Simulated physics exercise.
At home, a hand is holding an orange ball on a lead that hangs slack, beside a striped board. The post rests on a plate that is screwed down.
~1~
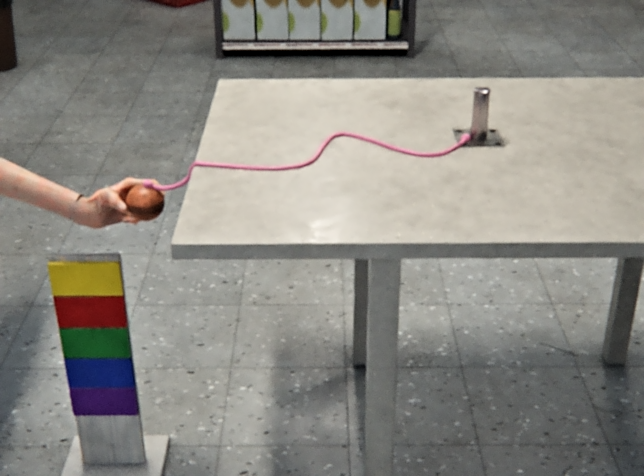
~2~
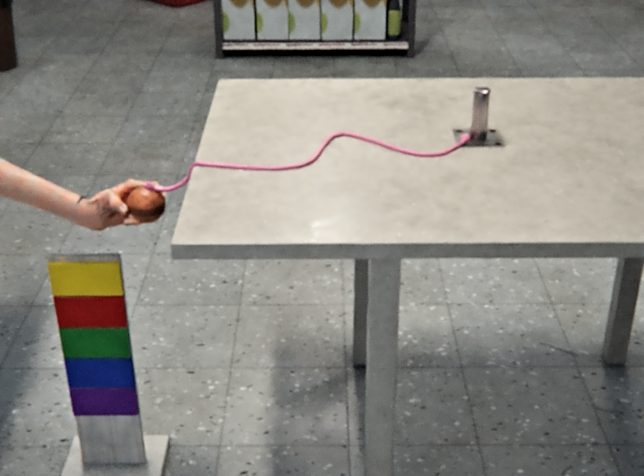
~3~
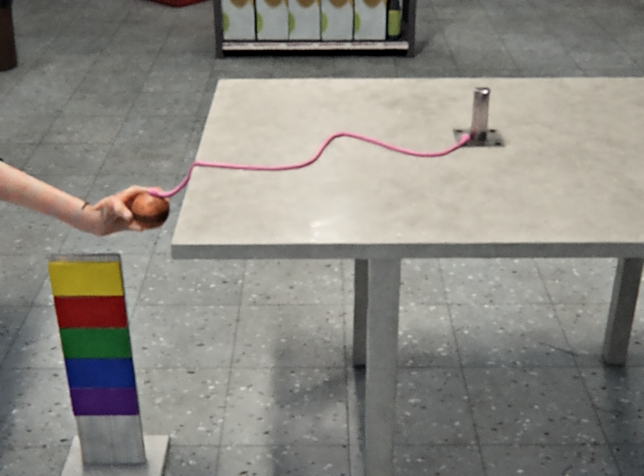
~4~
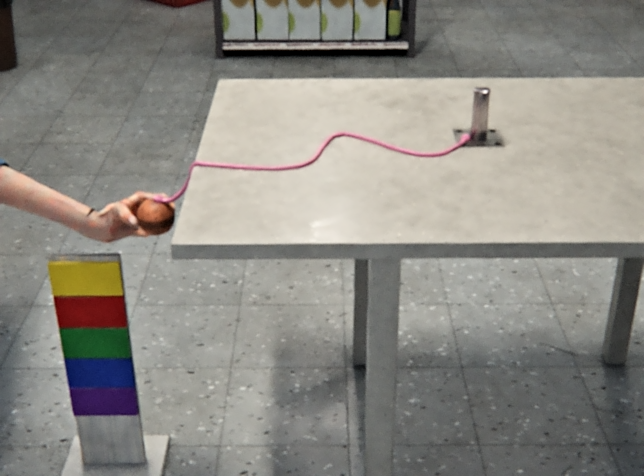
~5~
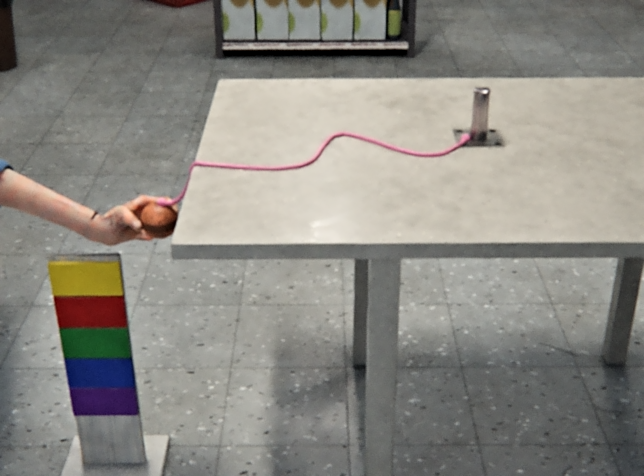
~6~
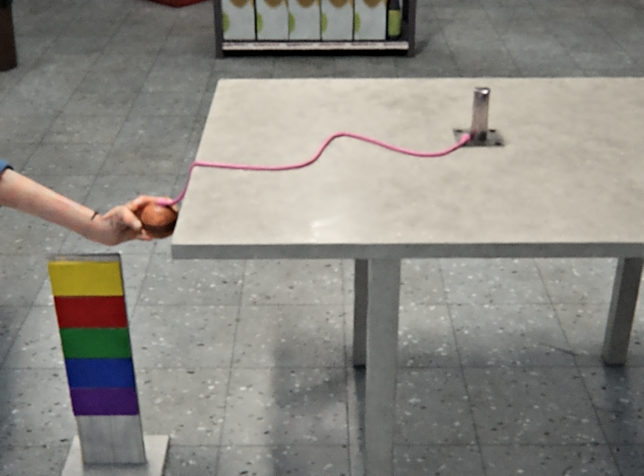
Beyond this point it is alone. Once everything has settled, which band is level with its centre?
The red band.
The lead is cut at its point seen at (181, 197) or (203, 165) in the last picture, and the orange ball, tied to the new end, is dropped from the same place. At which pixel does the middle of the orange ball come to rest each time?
Result 1: (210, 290). Result 2: (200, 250).
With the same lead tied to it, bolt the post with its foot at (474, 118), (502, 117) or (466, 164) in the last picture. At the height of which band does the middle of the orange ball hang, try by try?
Going case by case, it's red, yellow and finally green.
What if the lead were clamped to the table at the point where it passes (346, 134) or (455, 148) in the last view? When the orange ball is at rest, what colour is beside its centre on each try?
In order: Yellow; red.
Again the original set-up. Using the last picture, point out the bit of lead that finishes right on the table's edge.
The point sits close to (286, 168).
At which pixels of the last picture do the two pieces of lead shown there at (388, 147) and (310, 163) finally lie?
First one: (360, 145); second one: (222, 154).
Early on, ball near (210, 302); level with red.
Midway, ball near (196, 305); level with red.
Finally, ball near (201, 308); level with red. Its middle rests at the red band.
